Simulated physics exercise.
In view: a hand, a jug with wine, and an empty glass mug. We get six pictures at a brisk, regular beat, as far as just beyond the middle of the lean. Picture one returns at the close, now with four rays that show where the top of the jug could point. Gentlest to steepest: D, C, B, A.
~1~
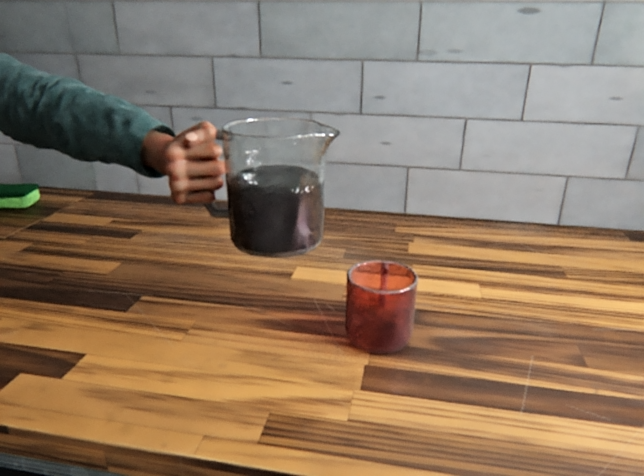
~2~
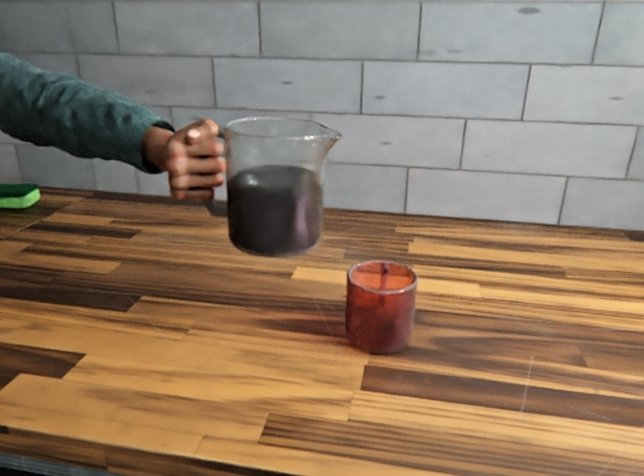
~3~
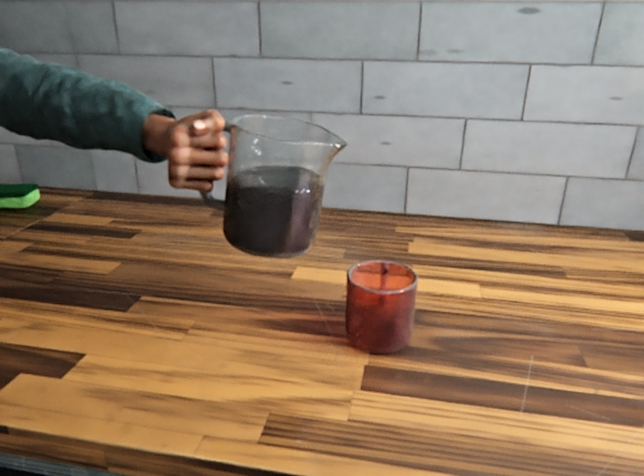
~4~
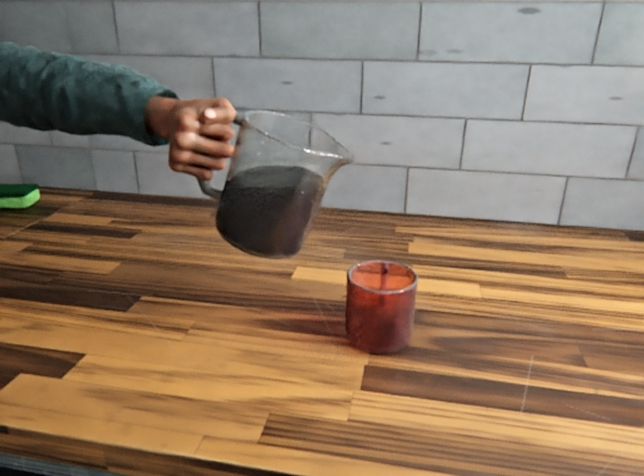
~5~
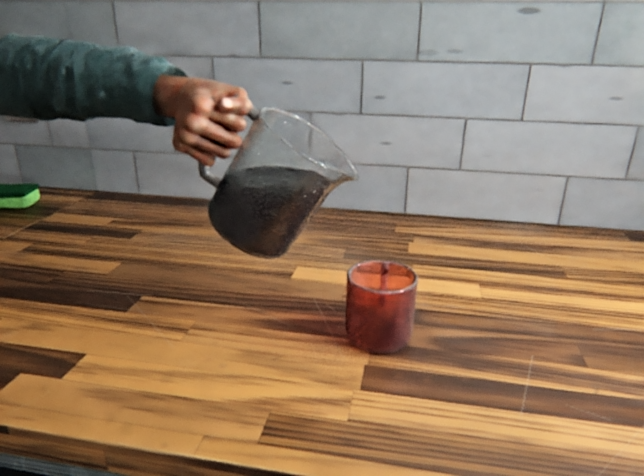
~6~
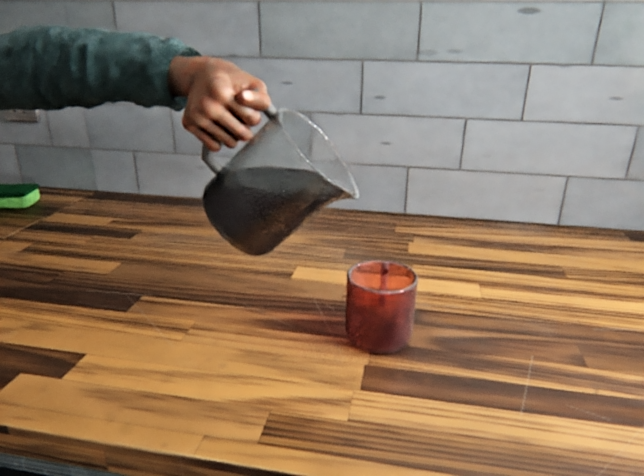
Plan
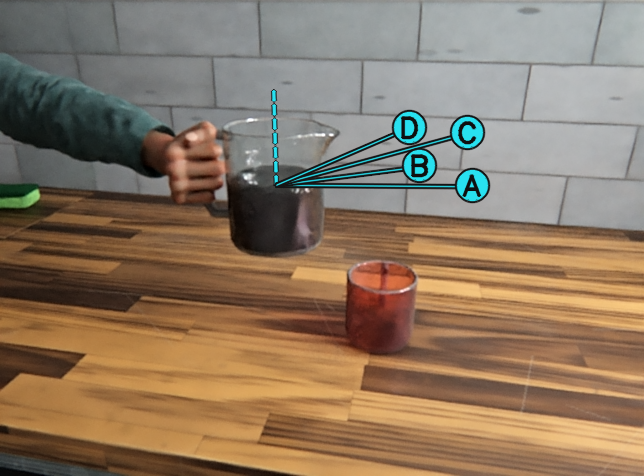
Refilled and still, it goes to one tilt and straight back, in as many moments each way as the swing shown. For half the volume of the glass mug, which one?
Choose D.
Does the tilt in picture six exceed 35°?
Yes, it does.
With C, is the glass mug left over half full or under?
Over half.
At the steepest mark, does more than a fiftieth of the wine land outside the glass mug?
Yes, it does.
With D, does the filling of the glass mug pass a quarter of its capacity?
Yes.
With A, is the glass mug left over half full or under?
Over.
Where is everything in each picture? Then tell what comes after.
In the first picture, upright, lip at (338, 133); rim of the glass mug round (382, 275); nothing has left yet.
In the second picture, tipped about 2°, lip at (340, 136); nothing has left yet.
In the third picture, tipped about 9°, lip at (346, 144); nothing has left yet.
In the fourth picture, tipped about 20°, lip at (352, 158); nothing has left yet.
In the fifth picture, tipped about 32°, lip at (357, 177); nothing has left yet.
In the sixth picture, tipped about 46°, lip at (357, 196); nothing has left yet.
In cyan, A at (455, 186); B at (403, 169); C at (451, 137); D at (393, 134).
With A, the glass mug ends with about 92 % of what it can hold; 25 % of the wine is spilt.
With B, the glass mug ends with about 87 % of what it can hold; 14 % of the wine is spilt.
With C, the glass mug ends with about 79 % of what it can hold.
With D, the glass mug ends with about 51 % of what it can hold.
